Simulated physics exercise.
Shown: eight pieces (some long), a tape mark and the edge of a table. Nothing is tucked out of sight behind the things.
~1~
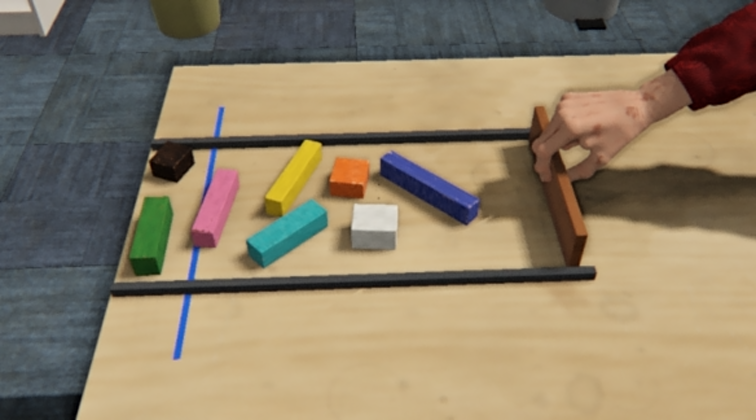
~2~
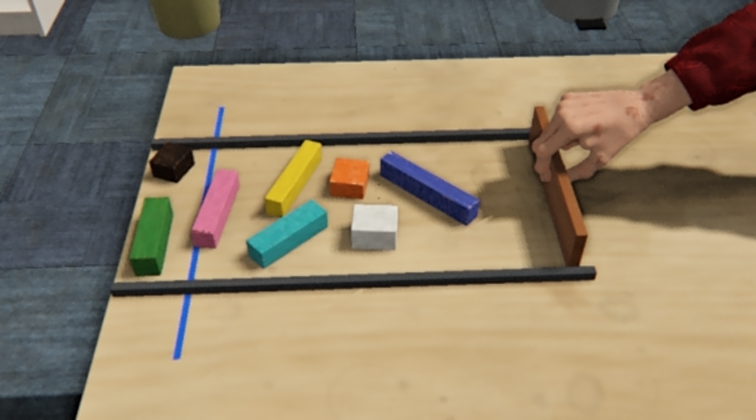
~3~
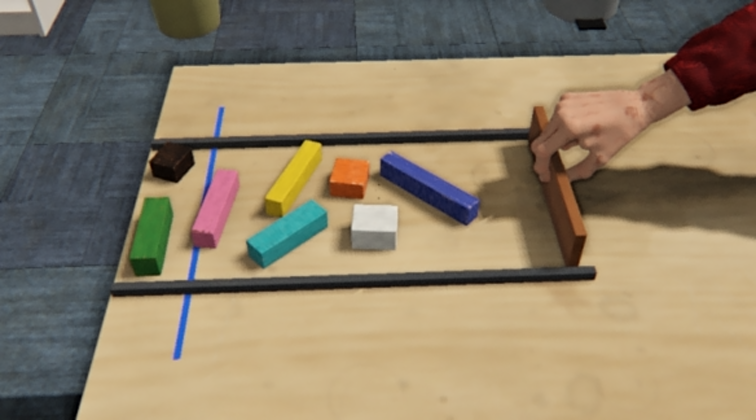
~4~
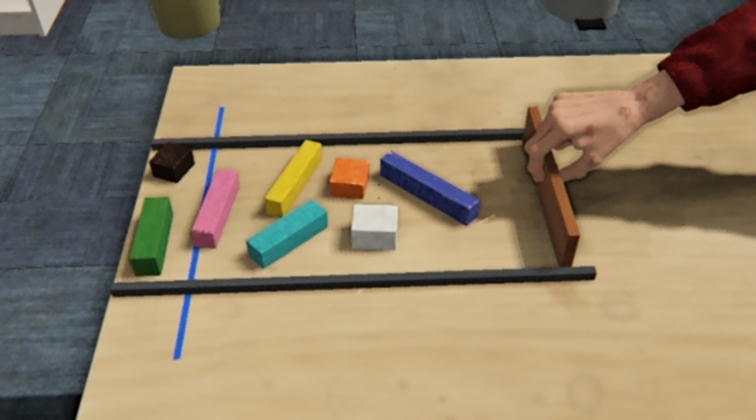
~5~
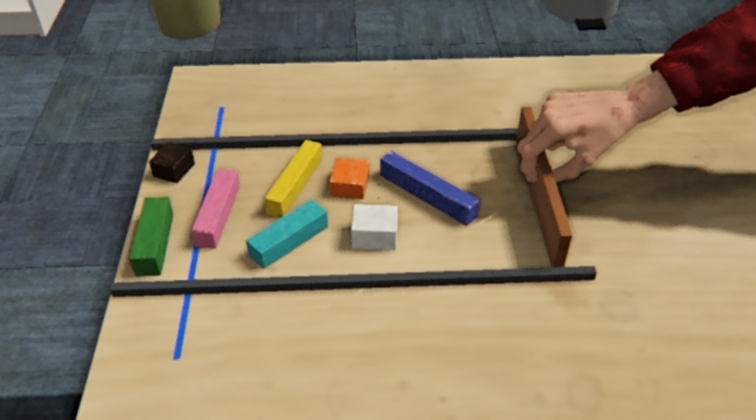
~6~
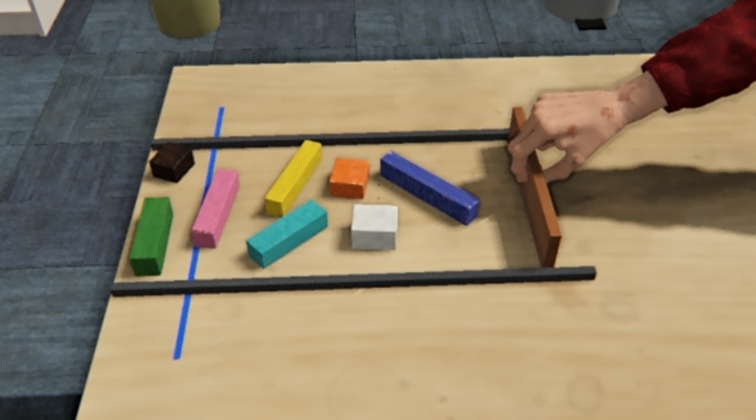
A hand in a red sleeve holds a brown board upright between two dark rails, at first barely moving, then slides it a short way left. The eight coloured blocks and bars, including the green bar and black block left of the blue tape line, stay still, with a gap remaining between board and blue bar.
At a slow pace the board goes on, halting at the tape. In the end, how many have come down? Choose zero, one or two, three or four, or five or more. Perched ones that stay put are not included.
By the end, three or four have come down.
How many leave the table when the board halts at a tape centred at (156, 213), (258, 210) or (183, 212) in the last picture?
In order: 6, 0 and 4.
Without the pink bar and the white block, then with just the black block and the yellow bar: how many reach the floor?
Going first to second: 1 and 1.
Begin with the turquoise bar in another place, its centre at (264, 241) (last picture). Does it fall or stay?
Turquoise bar: Safe.
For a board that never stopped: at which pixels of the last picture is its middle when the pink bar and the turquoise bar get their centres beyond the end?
Roughly at (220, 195) and roughly at (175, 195).
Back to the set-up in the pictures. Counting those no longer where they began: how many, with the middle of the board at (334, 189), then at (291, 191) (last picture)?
Counting first: 5, next 6.
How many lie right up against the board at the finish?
The figure is 2.
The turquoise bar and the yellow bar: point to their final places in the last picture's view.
In the last picture the turquoise bar sits around (149, 234) and the yellow bar around (144, 181).
Soon after, none off yet; green bar at rest near (153, 236); black block at rest near (172, 163); pink bar at rest near (217, 207).
In the end, the number that fall off is three or four; gone, pink bar, black block and green bar.
